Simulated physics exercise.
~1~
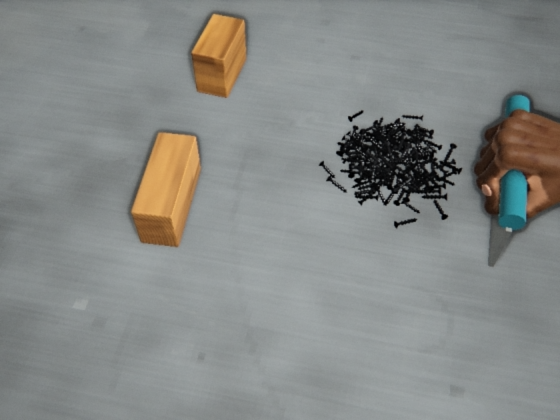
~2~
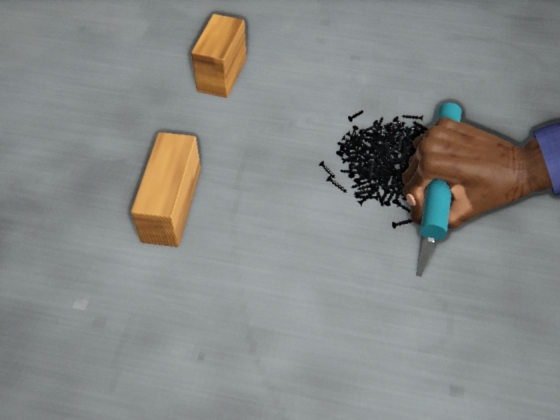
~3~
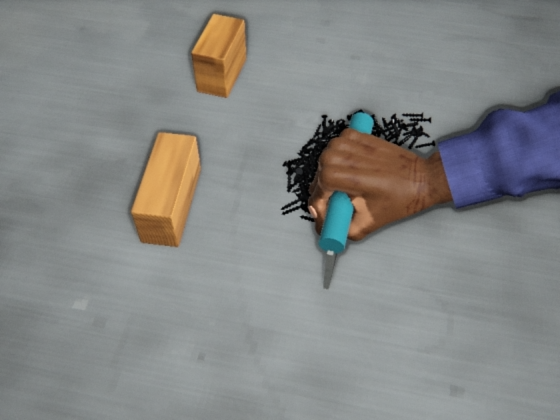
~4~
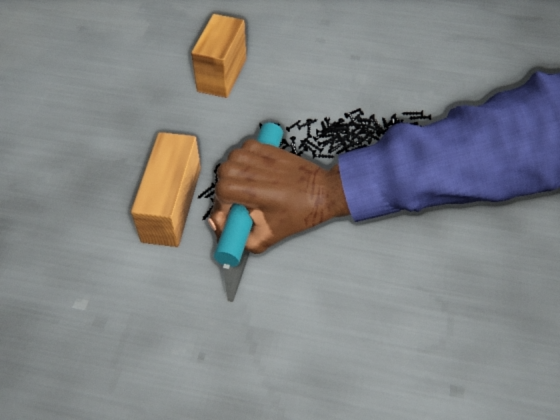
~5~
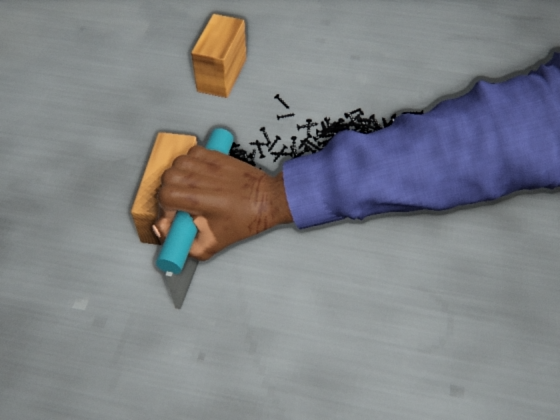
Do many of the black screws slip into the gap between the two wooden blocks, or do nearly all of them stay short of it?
Nearly all of them stay short of the gap. The screws end up strewn to the right of the blocks, with hardly any going in between.
A hand in a blue sleeve, gripping a teal-handled scraper, swept left through a pile of black screws on a gray surface, dragging them into a trail that stayed to the right of two wooden blocks as the hand reached the lower one.
